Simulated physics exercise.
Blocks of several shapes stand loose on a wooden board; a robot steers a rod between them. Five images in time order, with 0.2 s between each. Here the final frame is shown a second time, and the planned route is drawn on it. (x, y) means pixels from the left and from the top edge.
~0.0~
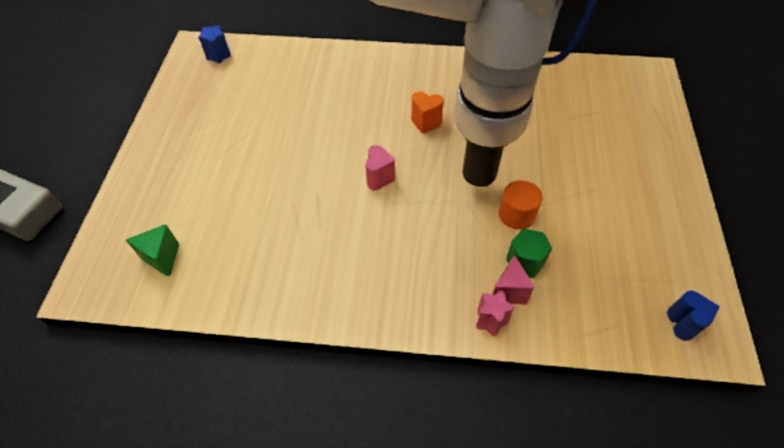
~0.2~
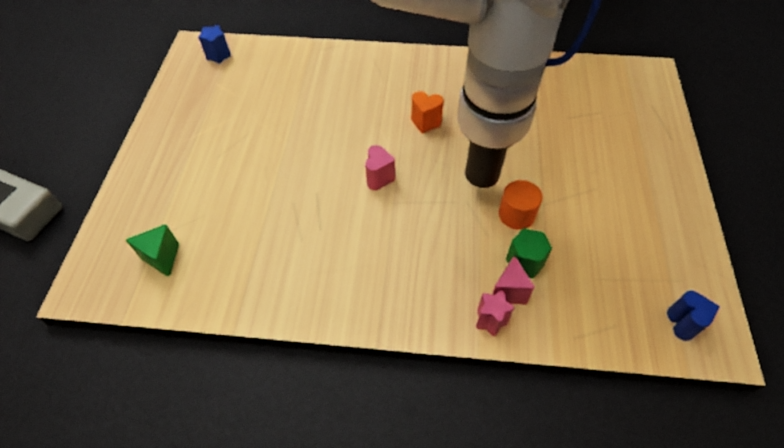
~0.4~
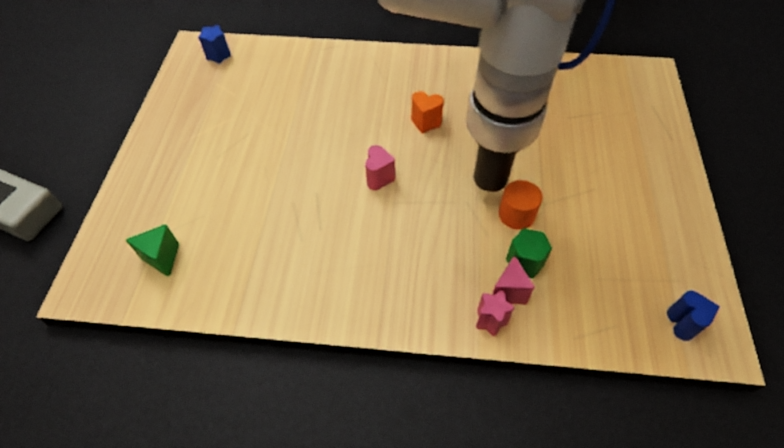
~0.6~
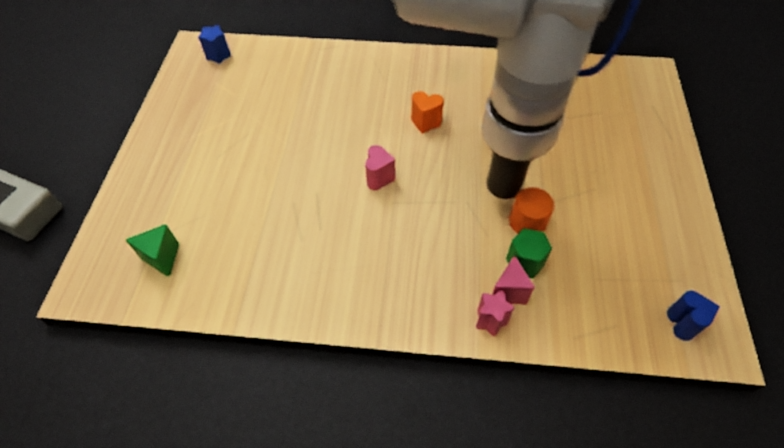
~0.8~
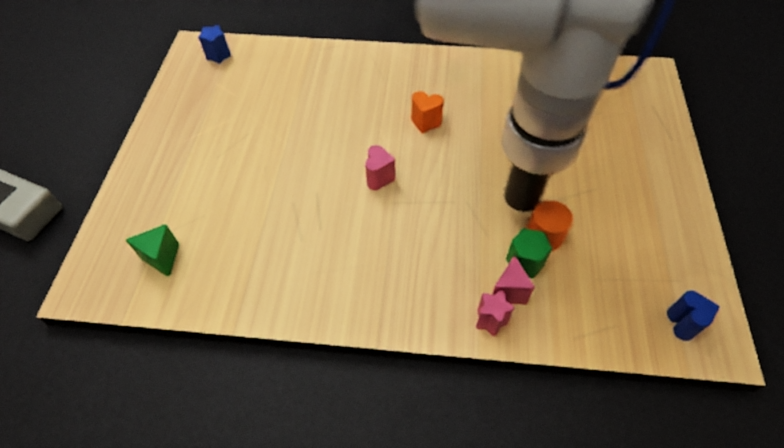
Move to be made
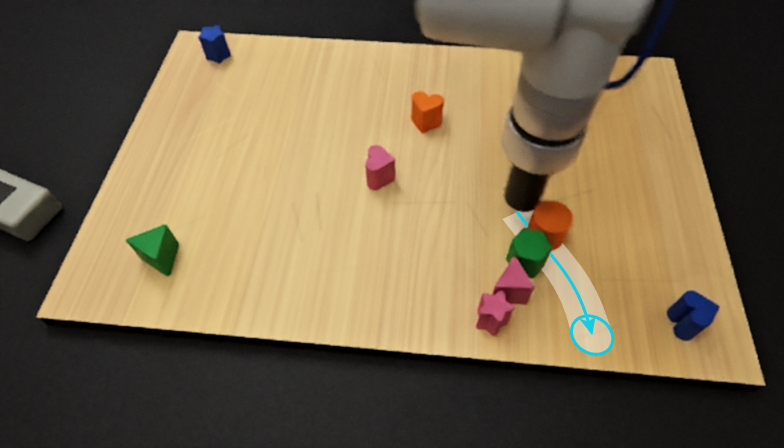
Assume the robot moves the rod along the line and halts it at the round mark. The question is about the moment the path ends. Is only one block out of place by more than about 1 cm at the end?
I'd say no.
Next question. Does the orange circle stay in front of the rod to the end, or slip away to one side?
It is off to the side or behind.
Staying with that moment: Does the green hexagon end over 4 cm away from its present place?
Going by the path, no.
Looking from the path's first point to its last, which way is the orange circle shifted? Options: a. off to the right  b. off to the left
The correct letter is b.
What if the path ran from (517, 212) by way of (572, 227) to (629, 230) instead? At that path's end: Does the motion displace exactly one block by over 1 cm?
Yes, that is what happens.
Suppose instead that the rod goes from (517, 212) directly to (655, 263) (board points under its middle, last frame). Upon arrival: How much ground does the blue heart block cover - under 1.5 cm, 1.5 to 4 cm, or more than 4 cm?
Its final spot will lie within 1.5 cm of the current one.
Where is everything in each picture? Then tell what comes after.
Rod's lower end (479, 174); pink three-sided block (515, 276); green hexagon (532, 244); orange circle (523, 195), in the first frame.
Rod (482, 176); blocks still, in the second frame.
Rod (490, 179); blocks still, in the third frame.
Rod (504, 187); orange circle (535, 202), in the fourth frame.
Rod (522, 199); pink three-sided block (515, 276); green hexagon (532, 244); orange circle (553, 216), in the fifth frame.
Drawn move, from (517, 212) via (560, 266), ending at (592, 335).
What follows on the original path. One third of the way, rod (552, 235); green hexagon (534, 254), turned 35° clockwise; orange circle (592, 247).
Two thirds of the way, rod (582, 276); green hexagon (536, 261), turned 55° clockwise; orange circle (627, 270).
At the end, rod (601, 324); pink three-sided block still; green hexagon (536, 261), turned 55° clockwise; orange circle (630, 273).
